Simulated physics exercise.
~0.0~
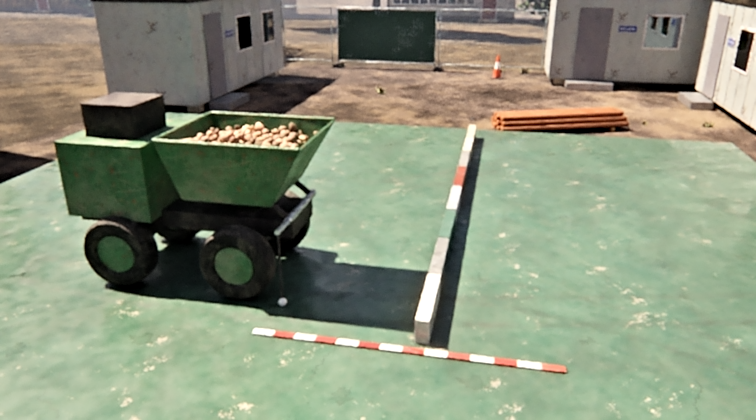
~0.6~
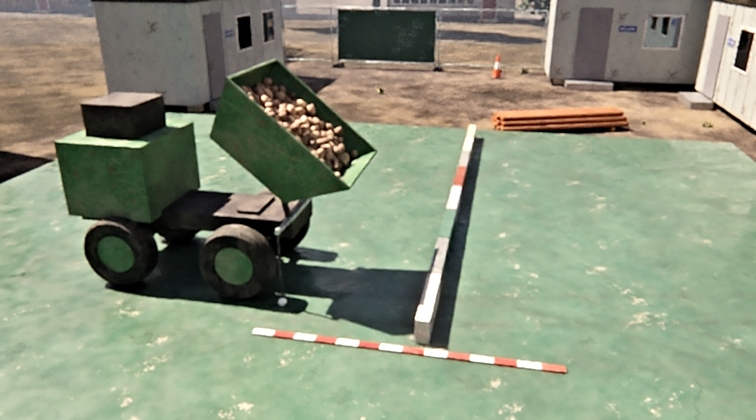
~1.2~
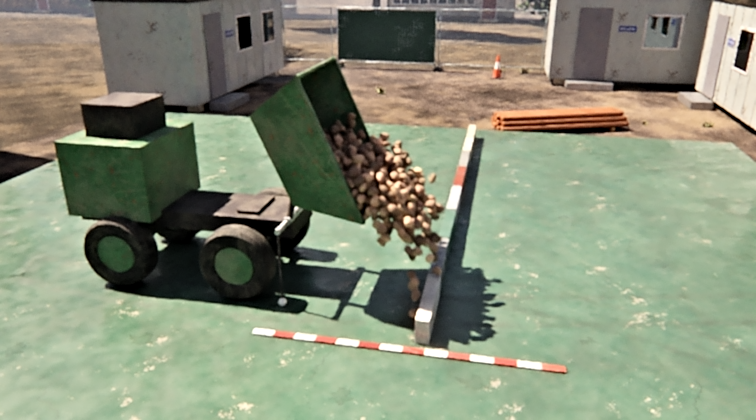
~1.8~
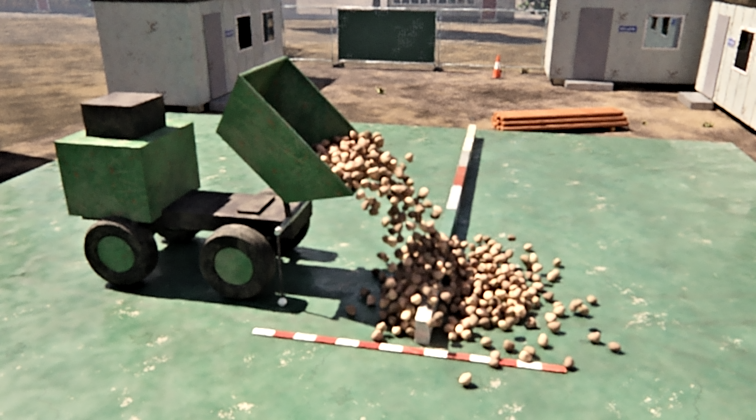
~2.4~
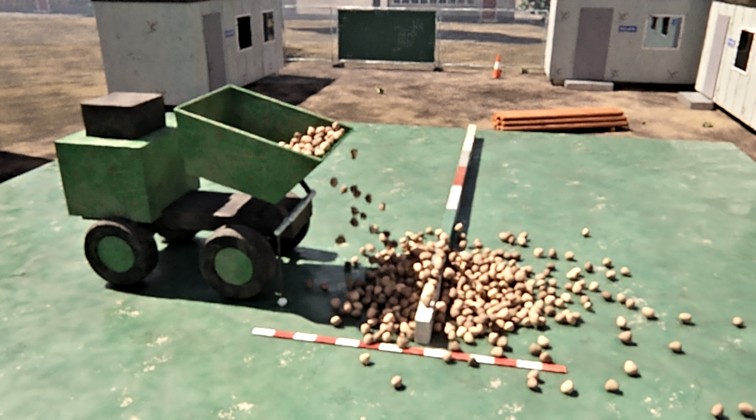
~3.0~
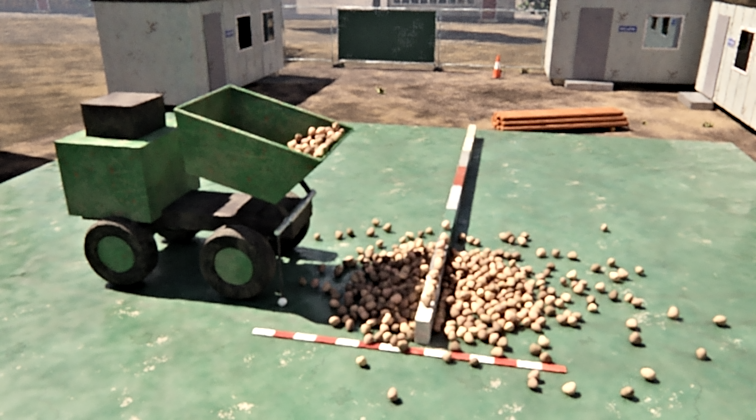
A green dumper's skip tips forward to the right, pouring round, light brown stones onto green ground and over a low kerb, then swings partway back and stays tilted, with some stones still inside and the rest scattered on both sides of the kerb.
